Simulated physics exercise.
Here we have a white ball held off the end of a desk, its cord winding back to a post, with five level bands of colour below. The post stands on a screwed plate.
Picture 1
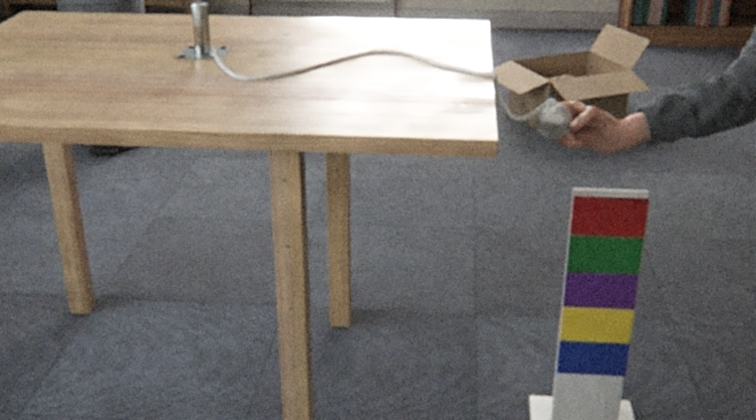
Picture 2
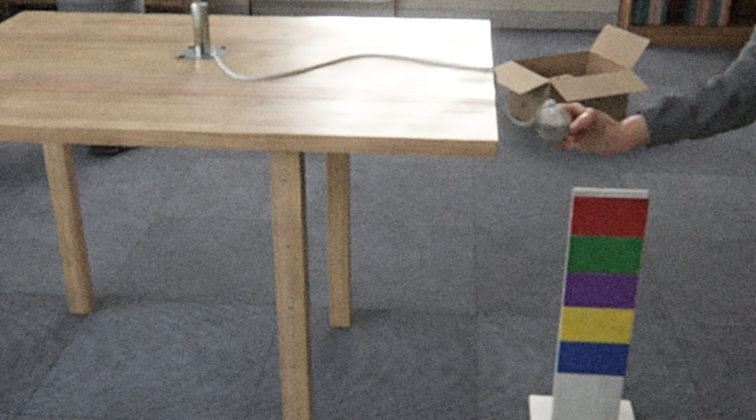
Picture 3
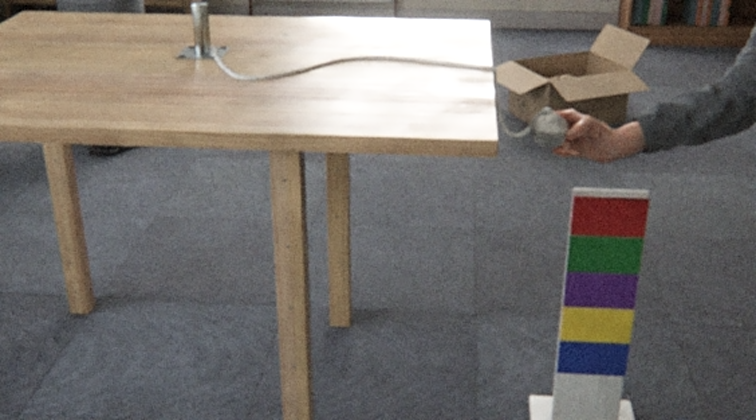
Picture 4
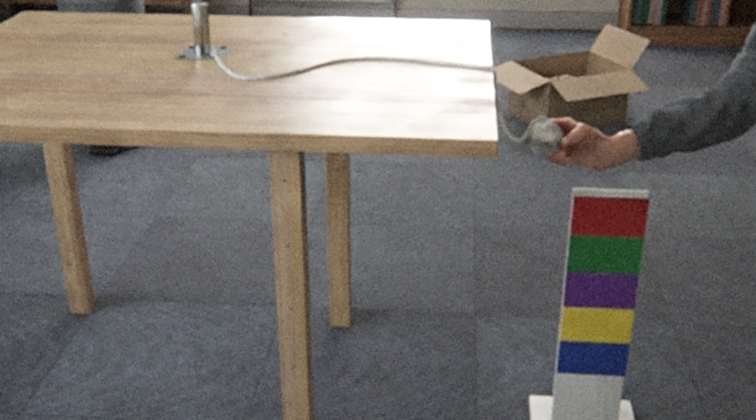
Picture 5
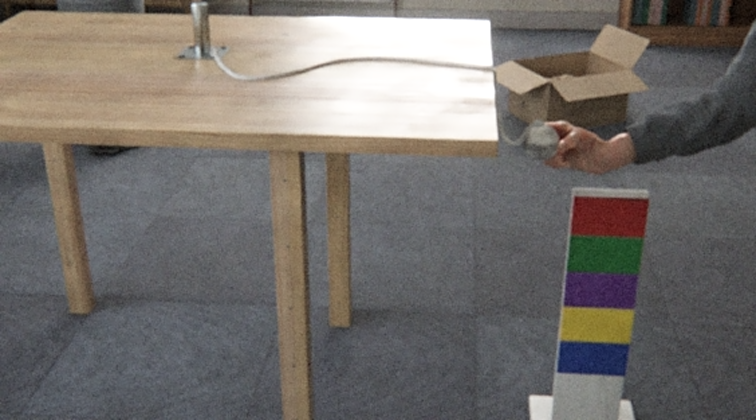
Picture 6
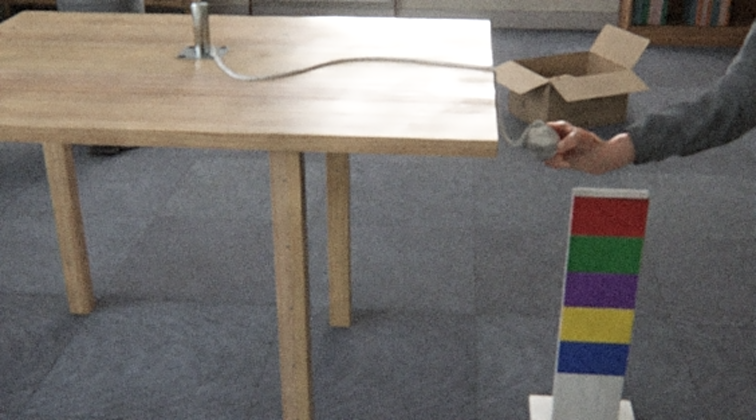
The video shows a hand holding a pale ball just off the right edge of a wooden desk, its cord winding back to a metal post, above a board of five coloured bands; the hand shifts slightly down and left.
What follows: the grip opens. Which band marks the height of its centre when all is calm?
At purple.
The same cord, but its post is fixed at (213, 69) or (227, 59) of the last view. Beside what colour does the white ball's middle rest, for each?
It would be yellow; yellow.
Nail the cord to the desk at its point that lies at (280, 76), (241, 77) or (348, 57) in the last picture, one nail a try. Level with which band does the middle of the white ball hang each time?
Taking them in turn: Green; green; red.
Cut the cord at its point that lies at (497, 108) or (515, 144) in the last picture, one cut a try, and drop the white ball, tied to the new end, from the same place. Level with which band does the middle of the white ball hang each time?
It would be red; green.
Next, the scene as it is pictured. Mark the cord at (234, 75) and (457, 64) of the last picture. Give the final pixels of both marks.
They go to (290, 59) and to (493, 120).
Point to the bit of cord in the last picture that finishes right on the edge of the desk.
At (420, 61), roughly.
Soon after, ball near (471, 248); level with green.
Then, ball near (483, 278); level with purple.
At rest, ball near (489, 282); level with purple. Its centre hangs level with the purple band.
